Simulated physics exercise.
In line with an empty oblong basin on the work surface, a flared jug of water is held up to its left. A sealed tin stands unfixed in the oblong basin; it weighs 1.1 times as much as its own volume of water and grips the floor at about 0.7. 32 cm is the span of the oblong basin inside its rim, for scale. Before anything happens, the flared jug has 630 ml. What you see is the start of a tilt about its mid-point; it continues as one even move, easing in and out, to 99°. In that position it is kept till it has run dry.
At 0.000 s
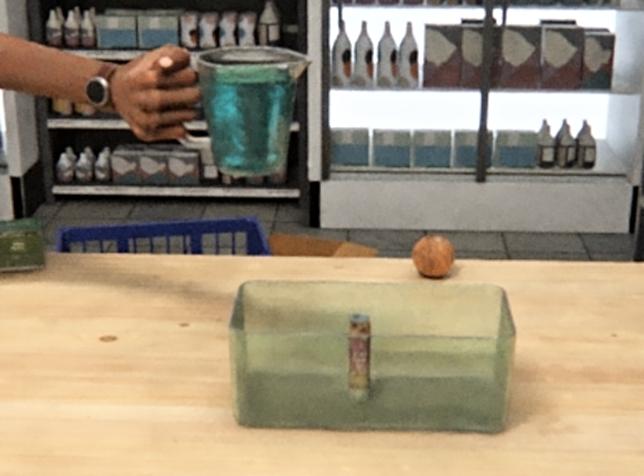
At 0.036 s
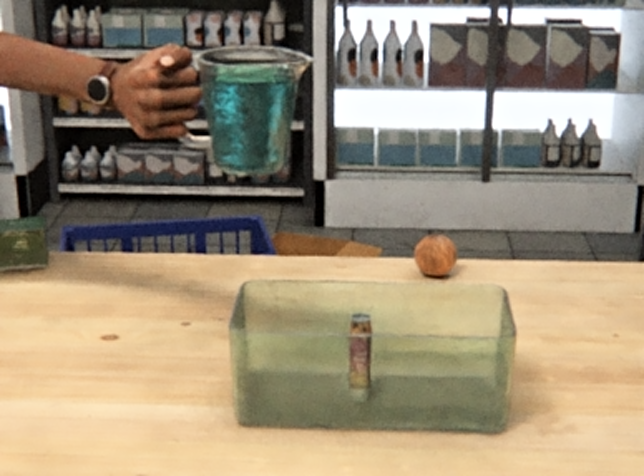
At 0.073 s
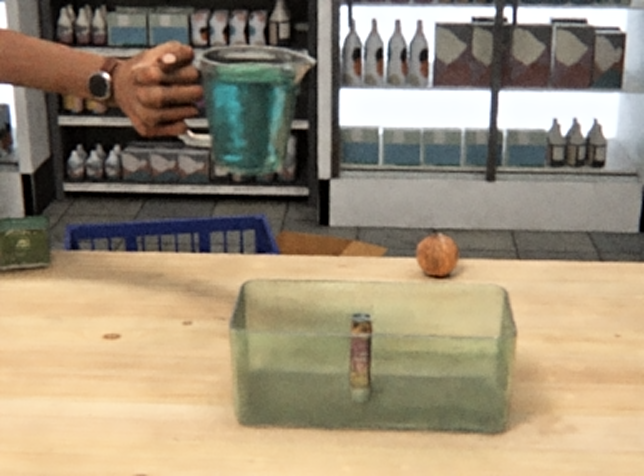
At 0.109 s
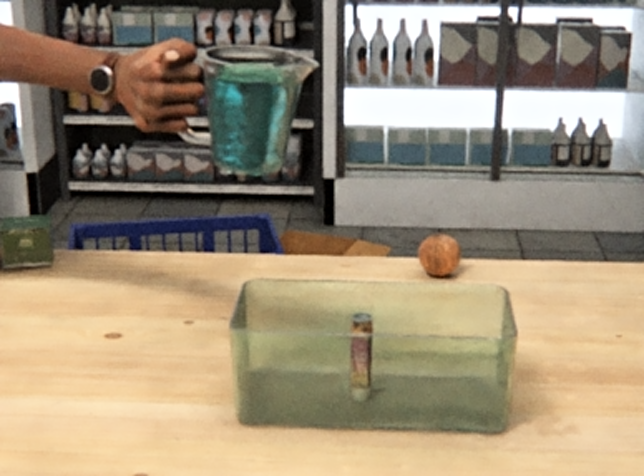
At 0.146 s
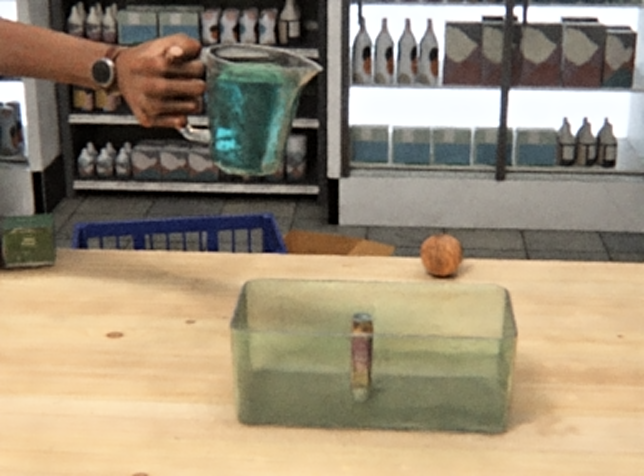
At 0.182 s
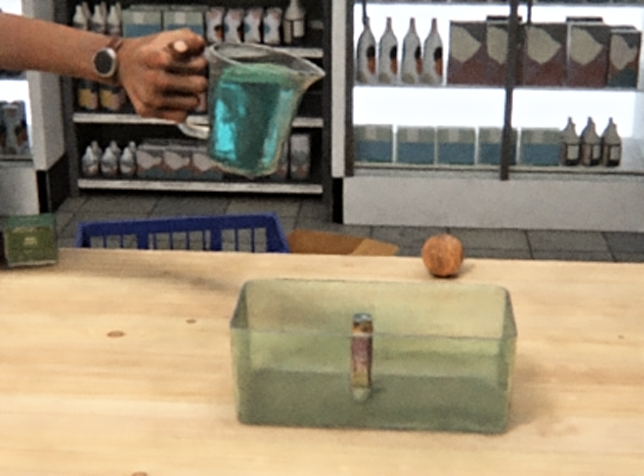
A hand tilting a flared jug of blue-green water slightly to the right, above and left of an oblong basin on a wooden counter.
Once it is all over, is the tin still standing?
Yes.
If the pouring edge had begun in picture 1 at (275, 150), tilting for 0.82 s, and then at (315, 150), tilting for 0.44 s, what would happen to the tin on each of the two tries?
Try 1: Tipped over; try 2: Tipped over.
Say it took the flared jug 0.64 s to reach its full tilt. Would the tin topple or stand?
Outcome - the tin stays erect.
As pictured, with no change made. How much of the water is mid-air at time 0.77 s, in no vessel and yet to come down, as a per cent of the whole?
Around 32 percent of the liquid.
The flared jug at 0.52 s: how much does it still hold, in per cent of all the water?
76 %.
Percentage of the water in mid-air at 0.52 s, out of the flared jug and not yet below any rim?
Share: Roughly 24 per cent.
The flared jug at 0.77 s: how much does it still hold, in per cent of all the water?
Around 26 percent of it.
After 0.52 s the tilt is 70° and 76 per cent is still to pour; the tin stands where it began.
After 0.77 s the tilt is 98° and 26 per cent is still to pour; the tin stands where it began.
After 1.03 s the tilt is 99° and 3 per cent is still to pour; the tin stands where it began.
After 1.32 s the tilt is 99° and 0 per cent is still to pour; the tin stands where it began.
In the end the tin stands where it began.
